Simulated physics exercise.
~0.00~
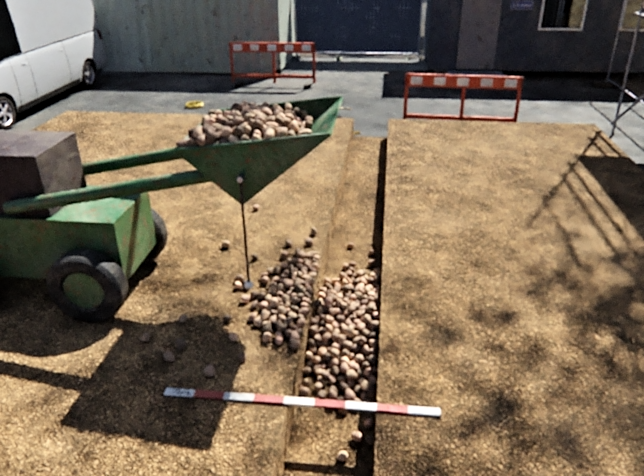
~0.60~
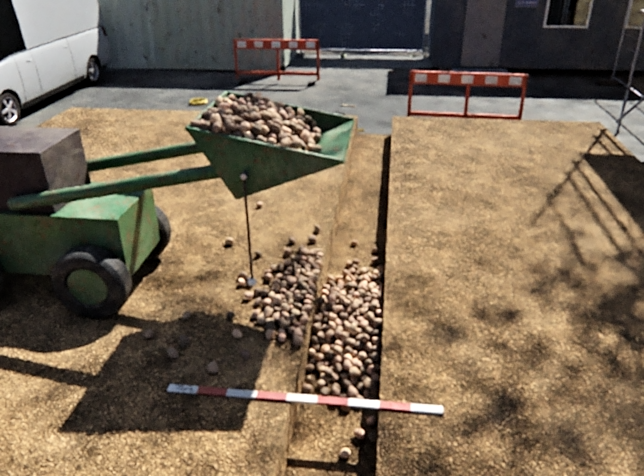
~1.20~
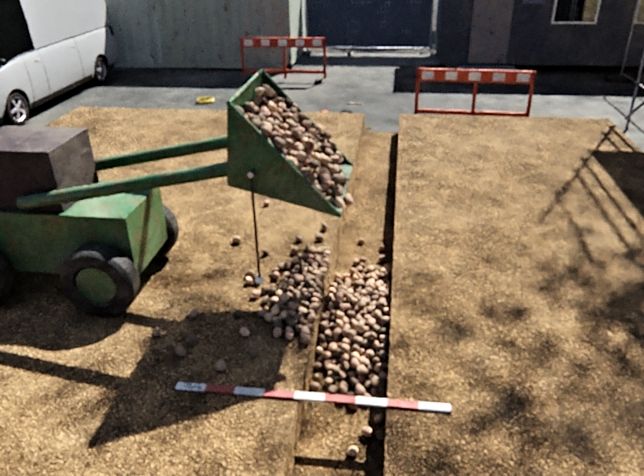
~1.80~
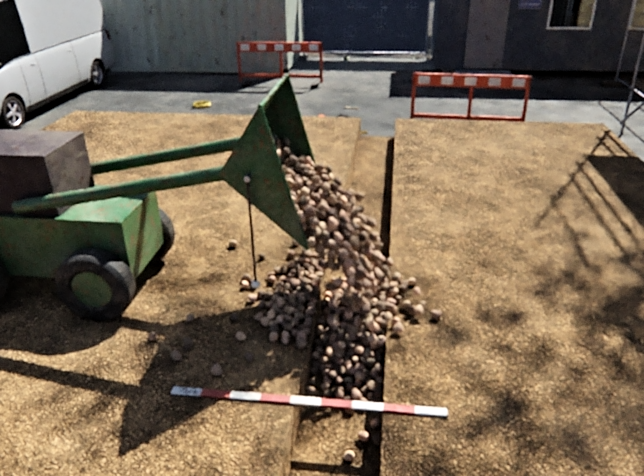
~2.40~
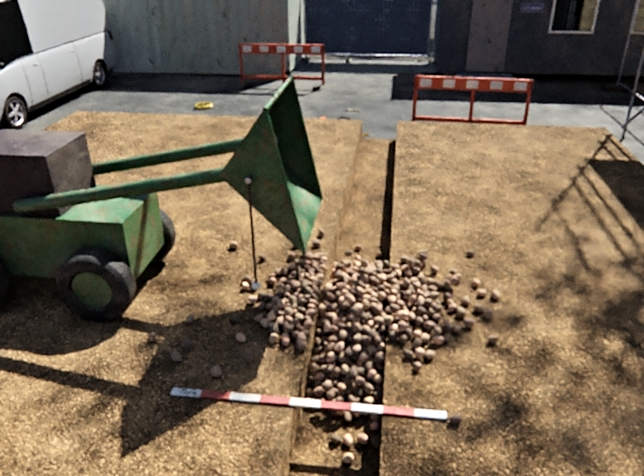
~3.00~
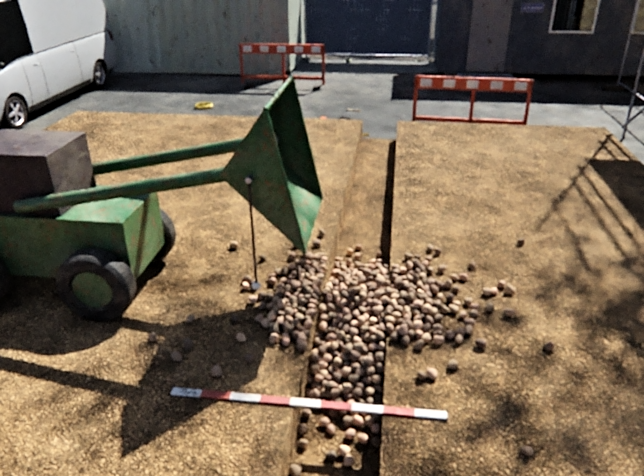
Green loader tipping its raised bucket and pouring round stones onto a pile over a trench, some scattering beyond to the right.
